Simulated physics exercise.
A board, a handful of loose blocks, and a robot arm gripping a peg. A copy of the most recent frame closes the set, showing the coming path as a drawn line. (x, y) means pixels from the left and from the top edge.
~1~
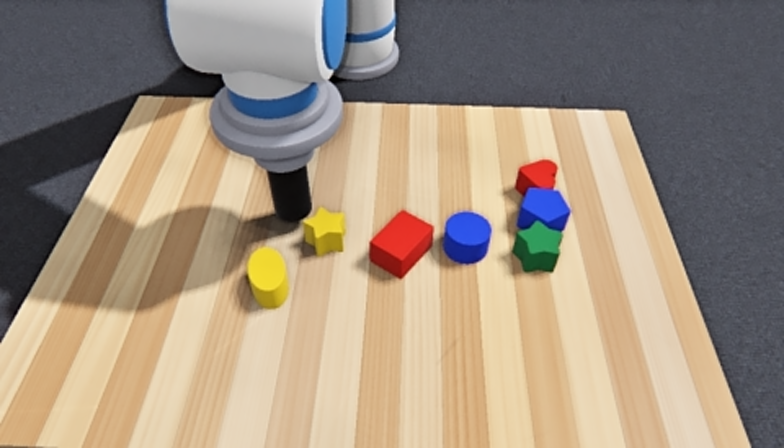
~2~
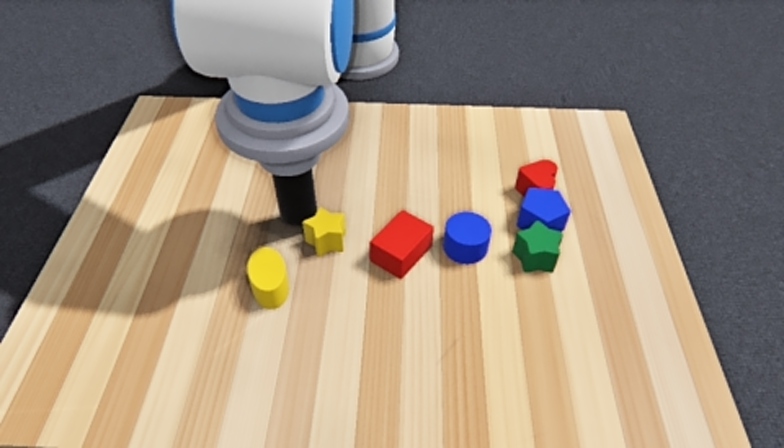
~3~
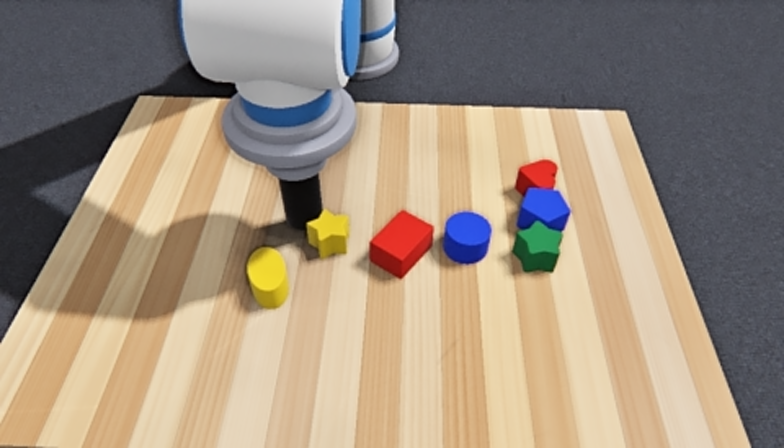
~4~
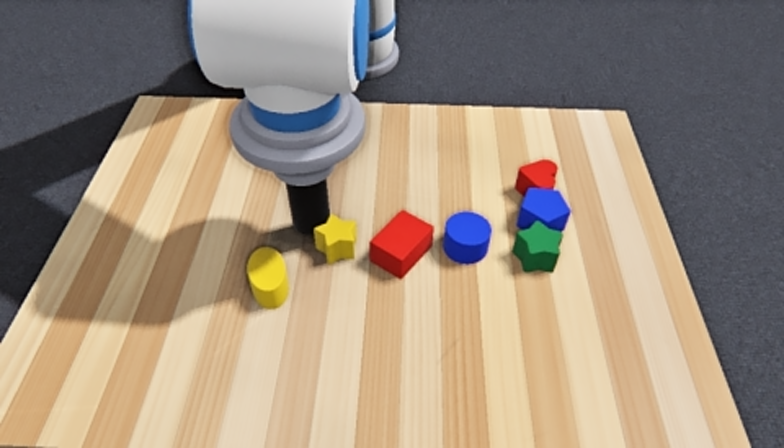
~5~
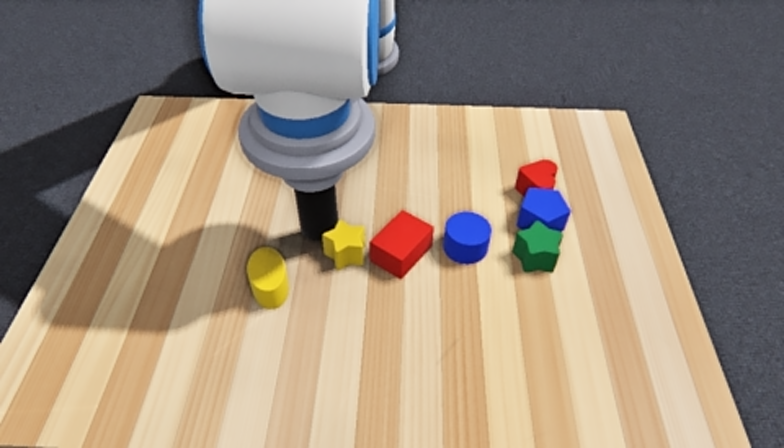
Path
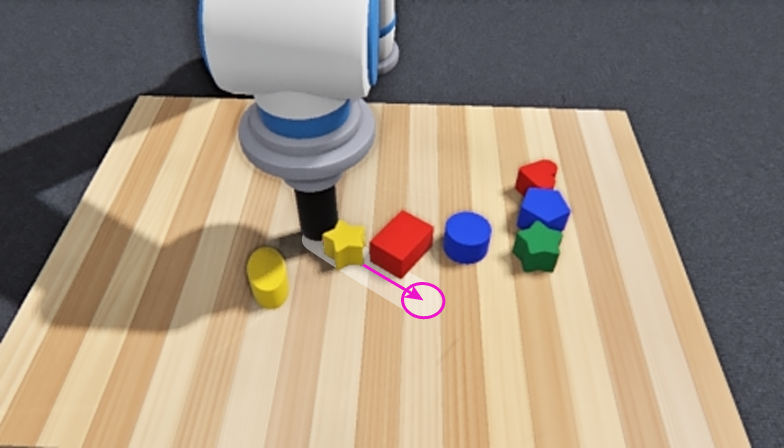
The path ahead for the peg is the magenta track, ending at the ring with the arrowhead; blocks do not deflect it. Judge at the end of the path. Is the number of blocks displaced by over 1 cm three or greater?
I'd say no.
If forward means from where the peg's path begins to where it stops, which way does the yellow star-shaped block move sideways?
Facing from start to end, it shifts right.
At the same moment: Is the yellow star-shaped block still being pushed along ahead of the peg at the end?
Yes.
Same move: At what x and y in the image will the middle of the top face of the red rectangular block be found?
Expect it around (431, 243).
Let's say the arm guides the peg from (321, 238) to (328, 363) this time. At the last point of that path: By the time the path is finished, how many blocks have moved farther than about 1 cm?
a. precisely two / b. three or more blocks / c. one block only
My answer is option c.
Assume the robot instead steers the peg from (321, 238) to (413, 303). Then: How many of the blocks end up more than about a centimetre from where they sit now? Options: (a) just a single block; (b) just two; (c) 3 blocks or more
Correct choice: B.
The line goes in a line from (321, 238) to (423, 300).
On the path given first. One third of the way, peg at (353, 248); yellow star-shaped block at (377, 260); red rectangular block at (418, 239), turned 45° anticlockwise.
Two thirds of the way, peg at (387, 268); yellow star-shaped block at (409, 284), turned 15° clockwise; red rectangular block at (425, 241), turned 65° anticlockwise.
At the end, peg at (424, 290); yellow oval block unmoved; yellow star-shaped block at (442, 311), turned 30° clockwise; red rectangular block at (431, 243), turned 85° anticlockwise.
